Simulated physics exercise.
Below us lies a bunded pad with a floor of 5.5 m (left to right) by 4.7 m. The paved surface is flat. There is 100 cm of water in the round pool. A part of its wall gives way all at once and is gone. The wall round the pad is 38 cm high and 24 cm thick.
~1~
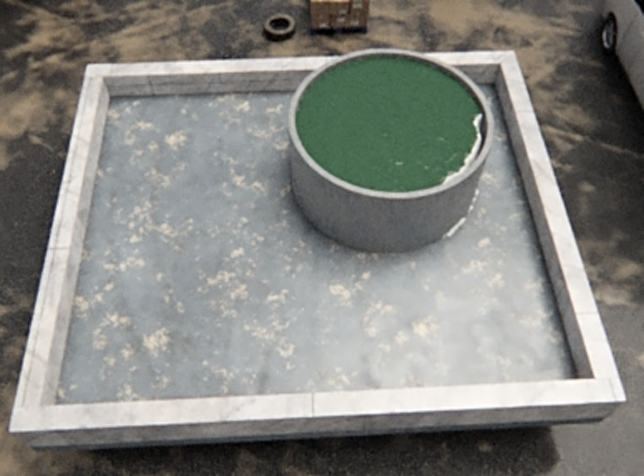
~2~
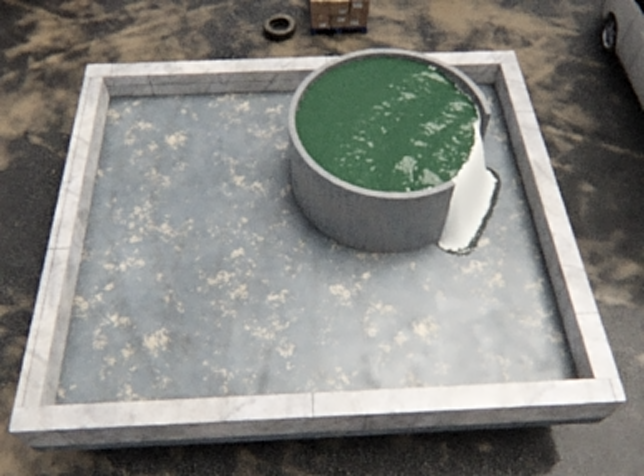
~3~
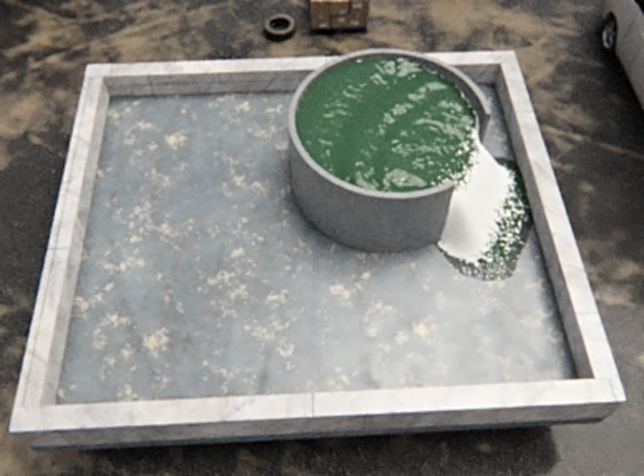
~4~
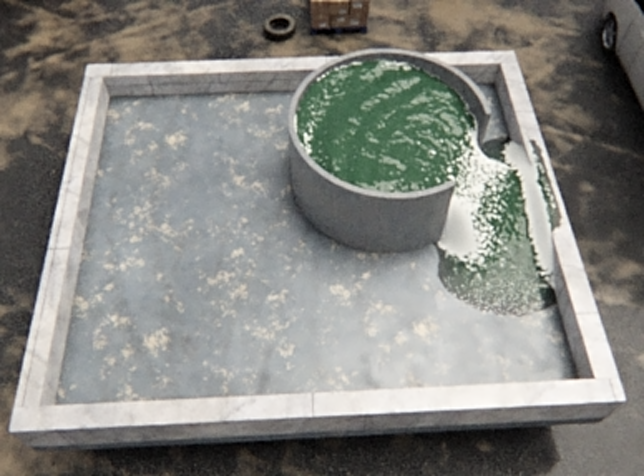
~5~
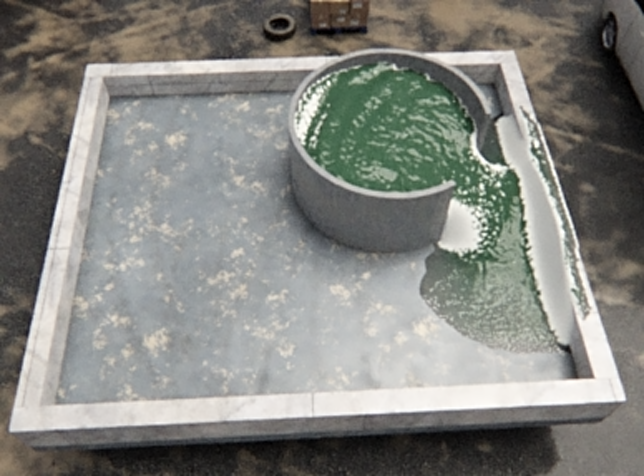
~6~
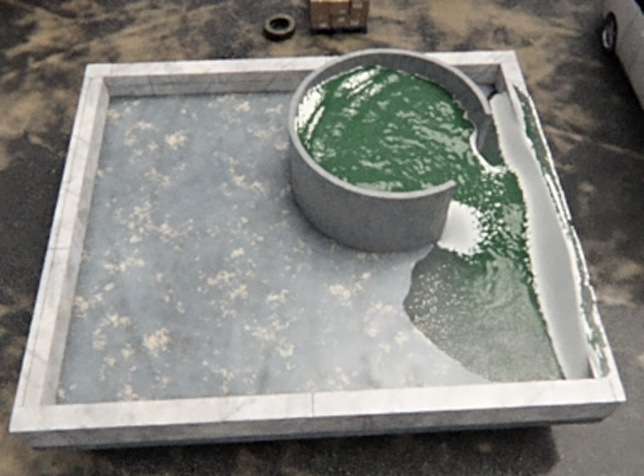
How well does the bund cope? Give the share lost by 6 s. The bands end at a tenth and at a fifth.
It loses a tenth to a fifth of the water.
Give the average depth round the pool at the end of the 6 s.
Roughly 12 cm.
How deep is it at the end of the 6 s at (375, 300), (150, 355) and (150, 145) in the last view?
In that order: 5, 9 and 18 cm.
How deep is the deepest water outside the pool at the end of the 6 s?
Roughly 26 cm.
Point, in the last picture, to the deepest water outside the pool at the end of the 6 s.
Near (109, 106).
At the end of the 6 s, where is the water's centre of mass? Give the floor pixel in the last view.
Around (299, 211).
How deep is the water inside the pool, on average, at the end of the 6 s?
Some 17 cm.
A moment later water covers 25 % of the floor and is deepest (53 cm) near (479, 215); 2 % is over the wall.
Soon after water covers 30 % of the floor and is deepest (57 cm) near (486, 396); 6 % is over the wall.
Next water covers 65 % of the floor and is deepest (52 cm) near (570, 392); 15 % is over the wall.
Later on water covers 80 % of the floor and is deepest (32 cm) near (570, 392); 17 % is over the wall.
At the end water covers 85 % of the floor and is deepest (26 cm) near (109, 106); 17 % is over the wall.
